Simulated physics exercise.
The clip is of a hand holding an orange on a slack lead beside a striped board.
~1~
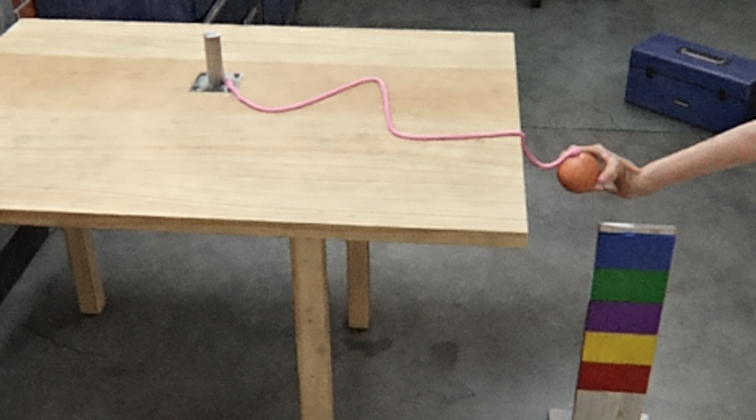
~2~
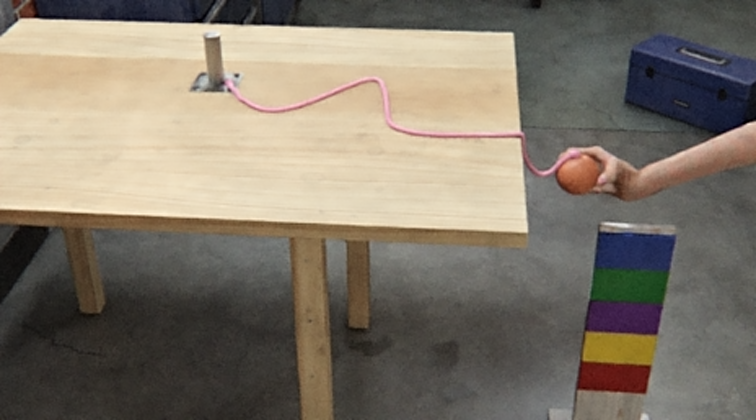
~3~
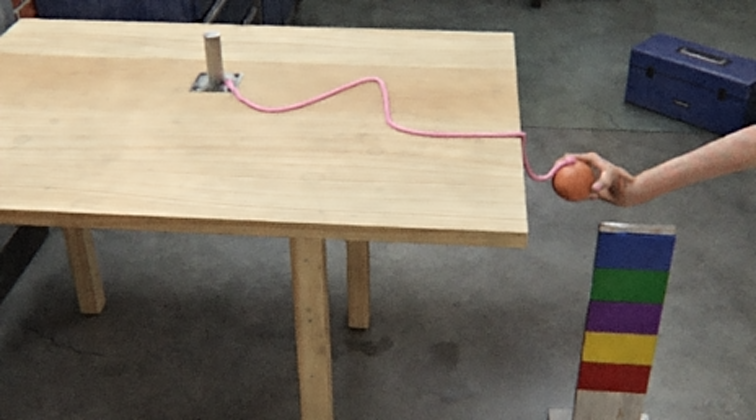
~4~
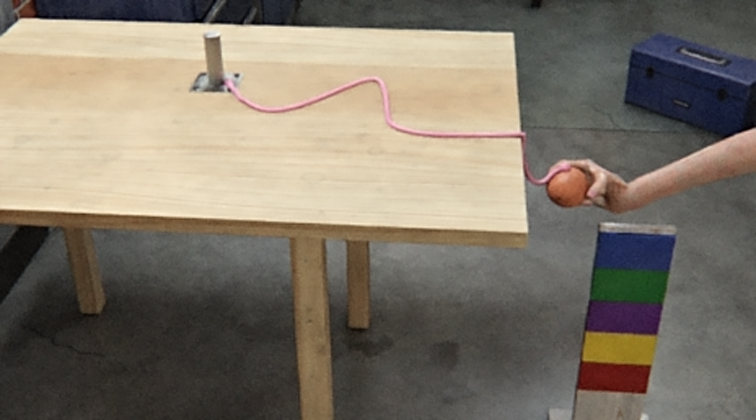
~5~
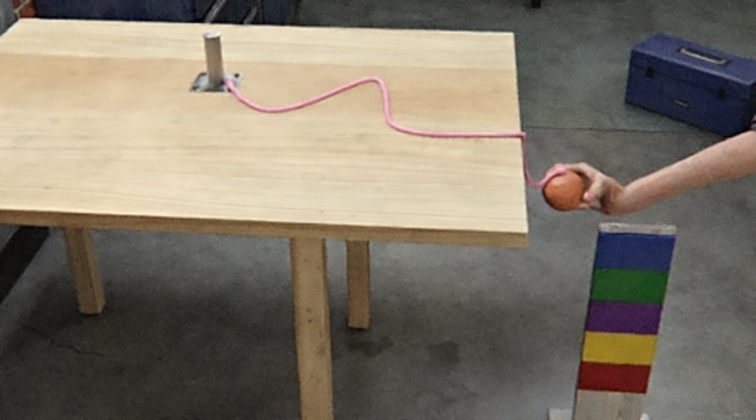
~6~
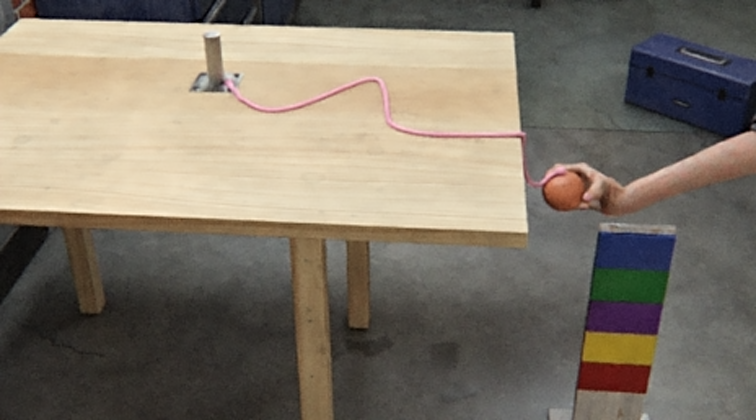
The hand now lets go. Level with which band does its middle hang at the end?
At yellow.
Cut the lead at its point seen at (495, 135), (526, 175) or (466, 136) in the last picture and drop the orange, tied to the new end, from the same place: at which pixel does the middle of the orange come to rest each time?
Near (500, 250), (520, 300) and (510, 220).
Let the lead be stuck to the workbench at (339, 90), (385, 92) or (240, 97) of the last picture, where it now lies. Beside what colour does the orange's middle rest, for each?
It would be purple; green; yellow.
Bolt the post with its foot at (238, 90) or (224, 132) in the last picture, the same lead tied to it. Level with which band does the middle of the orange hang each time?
Try by try: Red; red.
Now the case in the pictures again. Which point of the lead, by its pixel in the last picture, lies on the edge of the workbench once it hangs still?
At (389, 118), roughly.
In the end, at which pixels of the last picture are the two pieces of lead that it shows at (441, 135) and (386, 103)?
They go to (514, 181) and to (490, 111).
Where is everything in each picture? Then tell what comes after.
Orange (578, 172); blue (635, 253); green (630, 287); purple (624, 319); yellow (619, 349); red (614, 379), in the first picture.
Orange (577, 174); lead through (246, 101) (322, 97) (383, 88) (405, 131) (505, 135), in the second picture.
Orange (573, 181), in the third picture.
Orange (567, 187); lead through (246, 101) (322, 97) (383, 88) (406, 131) (506, 135), in the fourth picture.
Orange (564, 191), in the fifth picture.
Orange (563, 191); lead through (246, 101) (322, 97) (383, 88) (406, 131) (506, 135), in the sixth picture.
Soon after, orange near (484, 309); level with yellow.
Then, orange near (523, 332); level with yellow.
At rest, orange near (499, 323); level with yellow. Its centre hangs level with the yellow band.
